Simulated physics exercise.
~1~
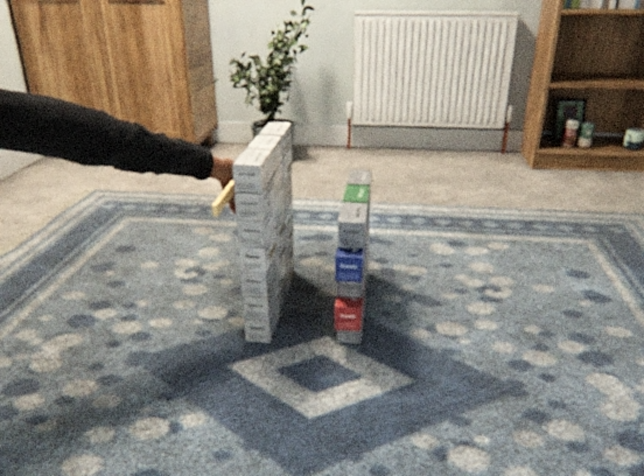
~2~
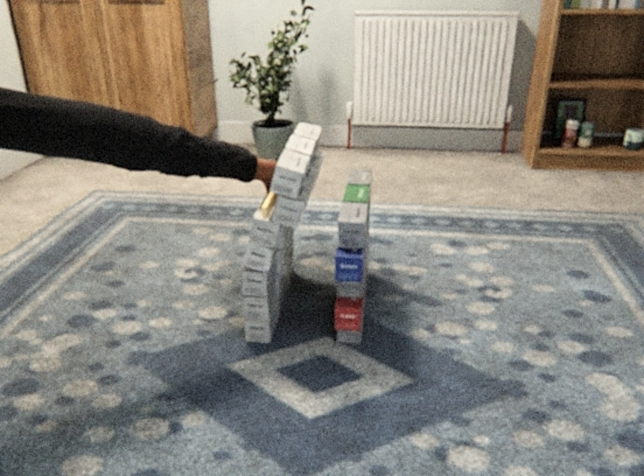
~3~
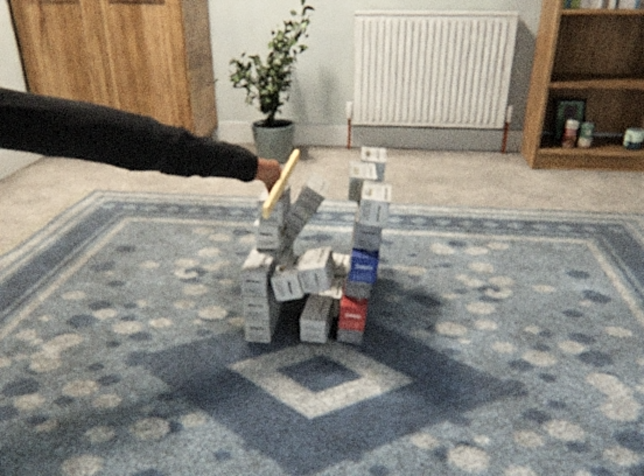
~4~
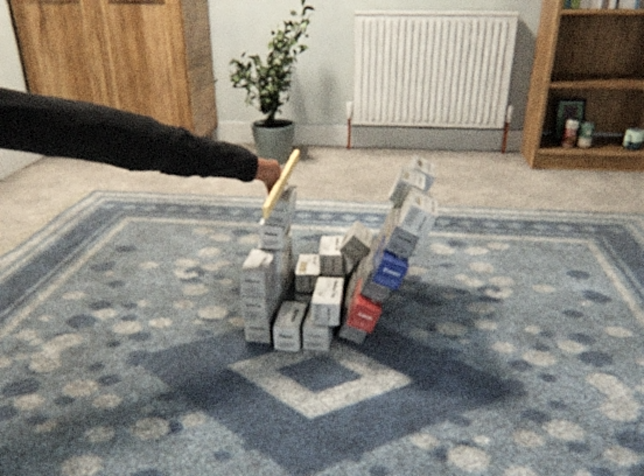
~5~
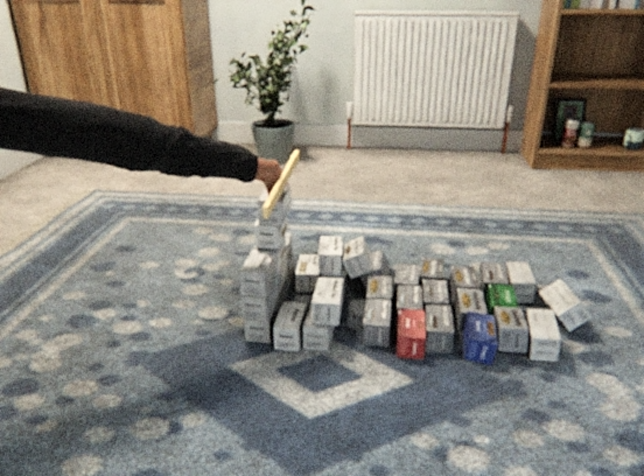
An arm pushes a pale stack with a stick, and it topples the second stack rightward.
